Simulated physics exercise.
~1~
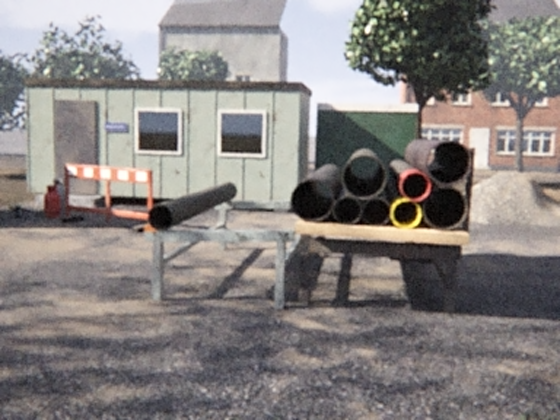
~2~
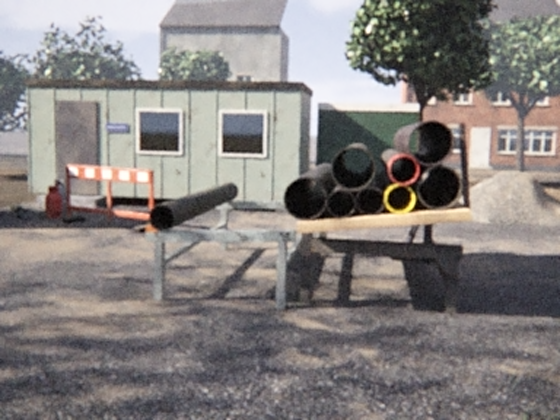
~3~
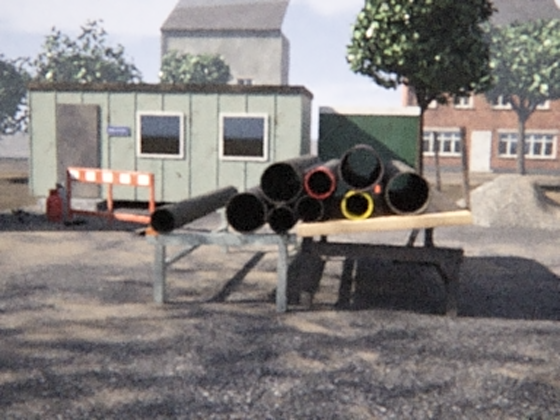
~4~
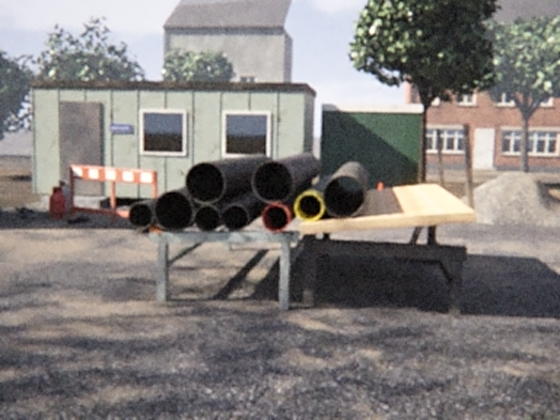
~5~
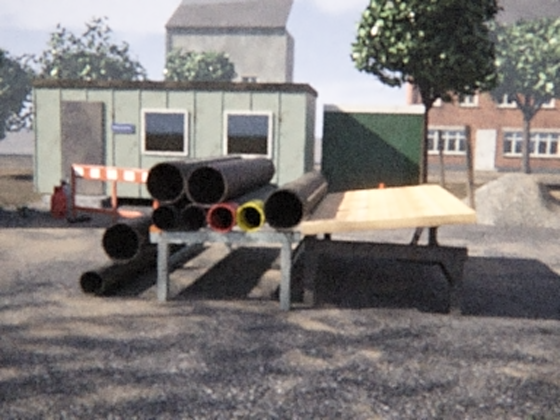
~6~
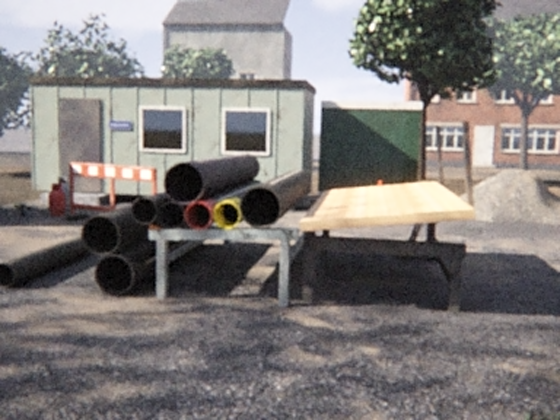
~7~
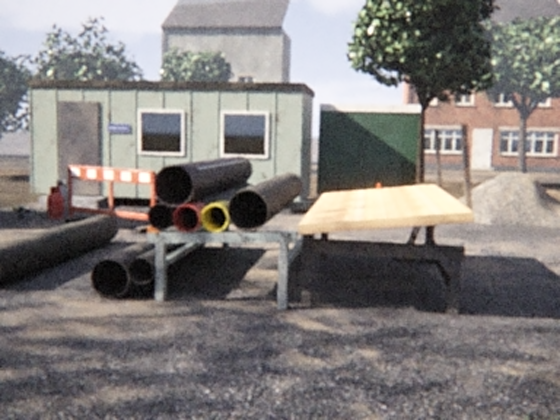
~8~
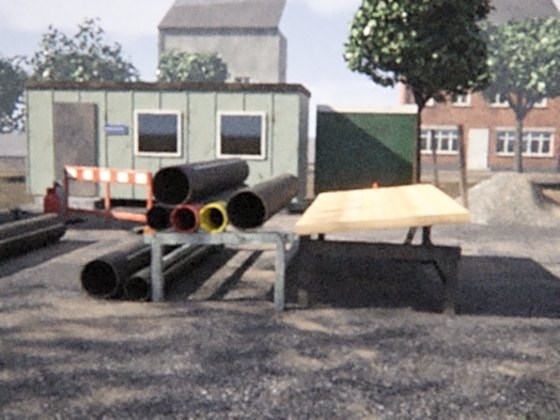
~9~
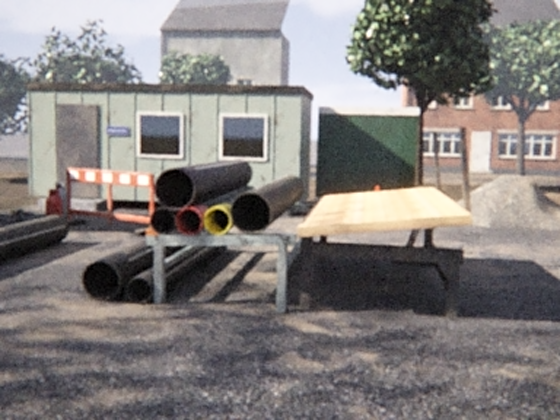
In a gravel yard beside a green cabin, a wooden deck tilted left and its stacked pipes rolled onto a metal rack, where some spilled over the far end to the ground, while the yellow and red ones stayed on the rack with two black pipes.
